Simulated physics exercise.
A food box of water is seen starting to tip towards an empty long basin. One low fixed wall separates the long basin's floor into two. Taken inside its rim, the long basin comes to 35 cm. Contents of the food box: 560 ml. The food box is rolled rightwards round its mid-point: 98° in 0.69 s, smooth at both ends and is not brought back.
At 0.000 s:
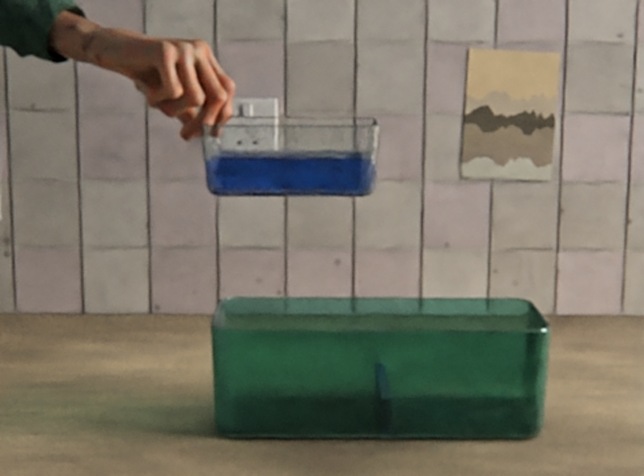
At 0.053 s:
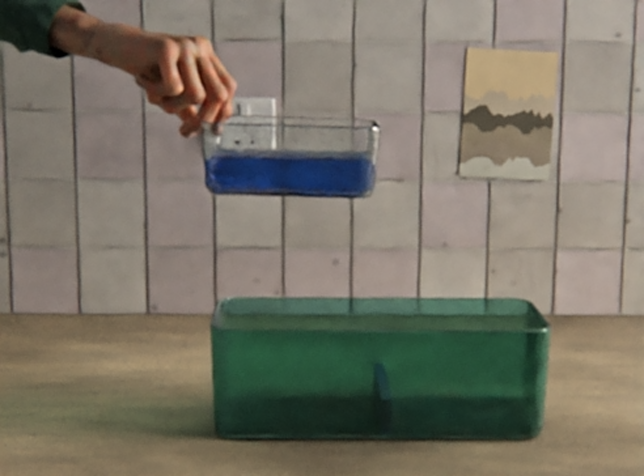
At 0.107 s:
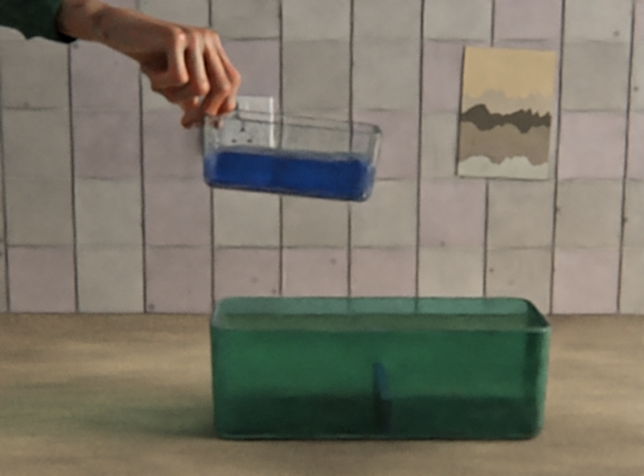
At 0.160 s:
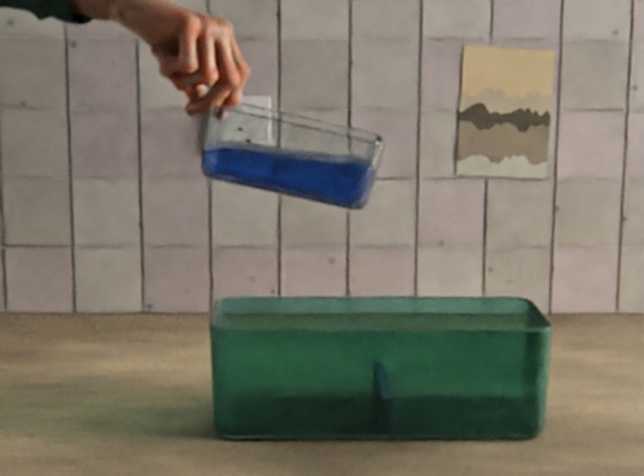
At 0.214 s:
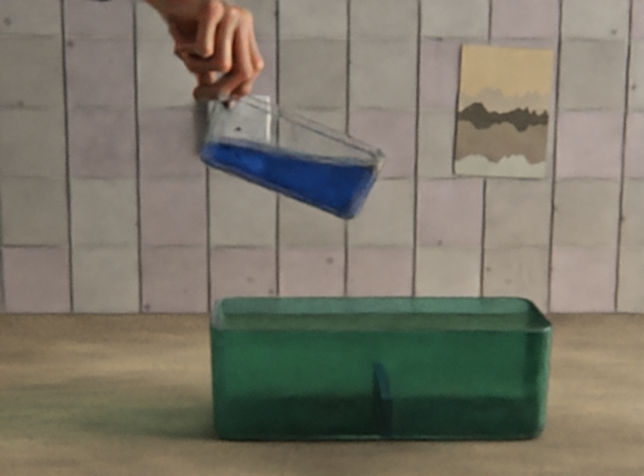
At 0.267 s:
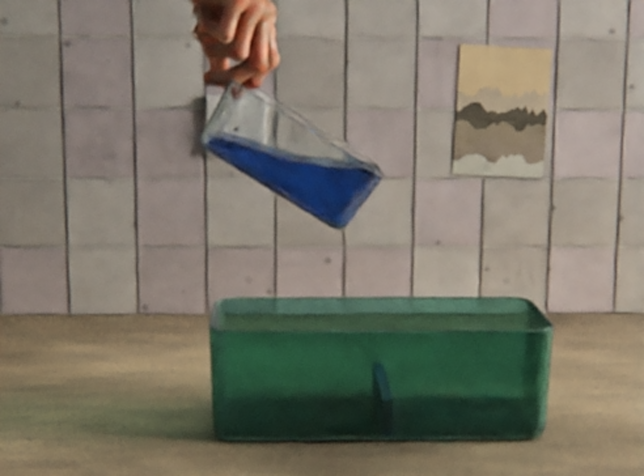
A hand tilts a clear container of blue liquid rightwards above a long green basin.
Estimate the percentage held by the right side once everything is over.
I would say 69 per cent.
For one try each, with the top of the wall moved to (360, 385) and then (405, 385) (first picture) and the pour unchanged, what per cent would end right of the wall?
75 per cent first, 55 per cent second.
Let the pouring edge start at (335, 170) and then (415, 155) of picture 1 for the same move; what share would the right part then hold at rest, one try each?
25 then 80 %.
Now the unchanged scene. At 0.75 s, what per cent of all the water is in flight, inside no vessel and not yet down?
Near 5 percent.
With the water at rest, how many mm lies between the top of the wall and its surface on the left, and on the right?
Left roughly 32 mm; right roughly 20 mm.
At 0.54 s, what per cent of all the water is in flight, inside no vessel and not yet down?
I'd put it at about 56 percent.
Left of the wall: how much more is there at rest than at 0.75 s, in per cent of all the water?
10 %.
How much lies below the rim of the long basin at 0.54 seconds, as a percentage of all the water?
Some 26 per cent.
Then, 0.54 s in, the tilt is 88° and 18 per cent is still to pour, 0 is left of the wall and 27 right of it.
Then, 0.75 s in, the tilt is 98° and 5 per cent is still to pour, 17 is left of the wall and 71 right of it.
Then, 0.96 s in, the tilt is 98° and 1 per cent is still to pour, 24 is left of the wall and 69 right of it.
Then, 1.19 s in, the tilt is 98° and 0 per cent is still to pour, 27 is left of the wall and 69 right of it.
Finally, 27 per cent lies left of the wall, 69 right of it and 4 outside.
